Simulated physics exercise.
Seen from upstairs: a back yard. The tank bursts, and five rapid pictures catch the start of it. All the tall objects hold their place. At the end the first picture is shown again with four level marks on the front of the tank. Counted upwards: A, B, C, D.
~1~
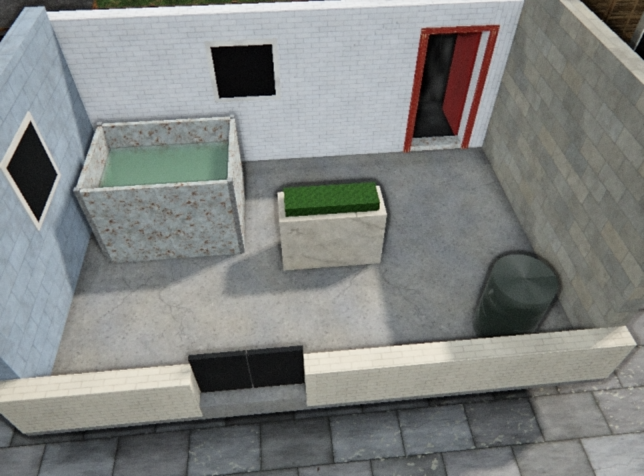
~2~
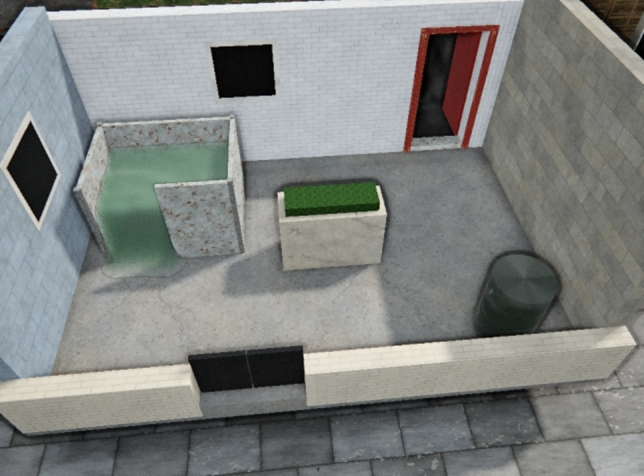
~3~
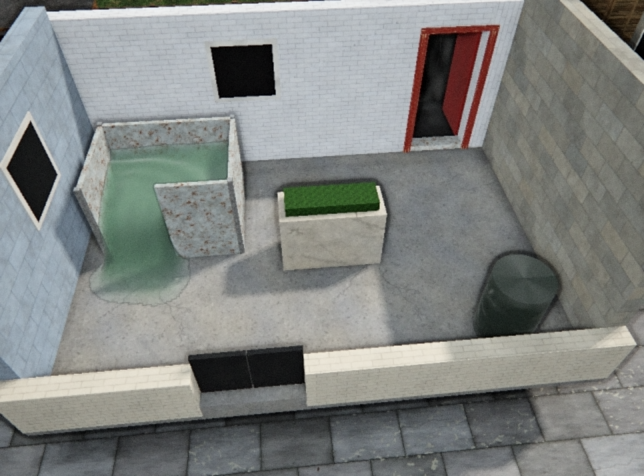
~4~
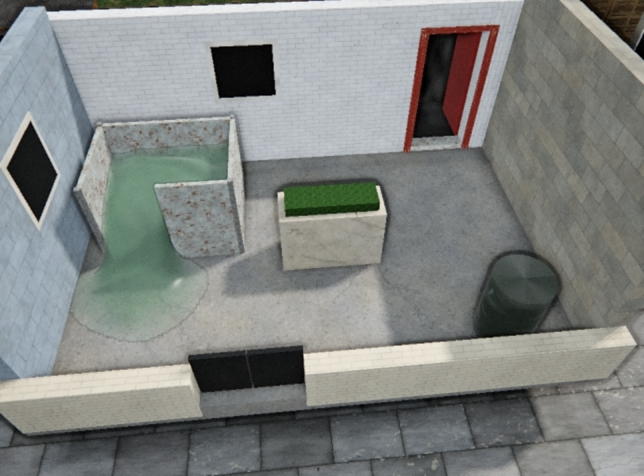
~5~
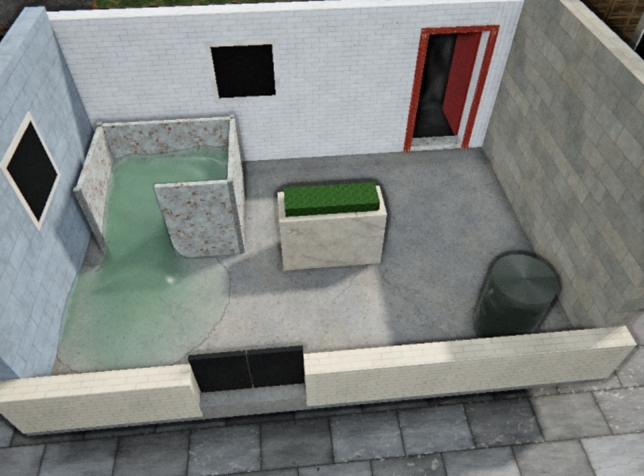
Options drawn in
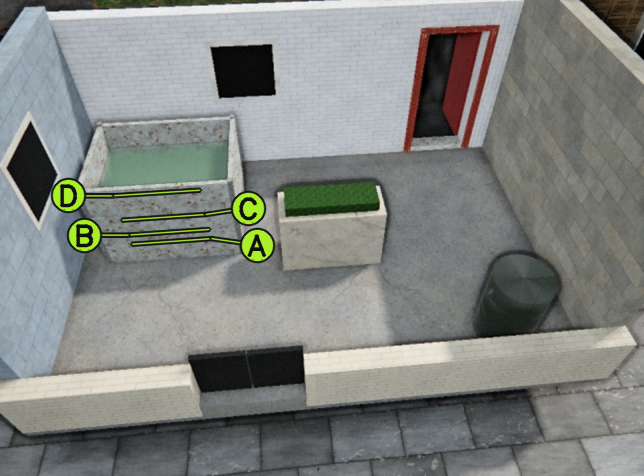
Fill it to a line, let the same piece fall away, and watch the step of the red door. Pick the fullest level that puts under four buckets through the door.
That is level B.
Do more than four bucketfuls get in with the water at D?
Yes, that goes wrong.
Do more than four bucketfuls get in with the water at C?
Yes.
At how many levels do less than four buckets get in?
Two.
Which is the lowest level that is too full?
C it is.
On the marked copy, A at (172, 241); B at (169, 232); C at (164, 217); D at (156, 193); from the bottom up A, B, C, D.
With A, nothing gets over.
With B, a splash gets over, under a bucket.
With C, about 9 bucketfuls get in.
With D, dozens of bucketfuls pour in.
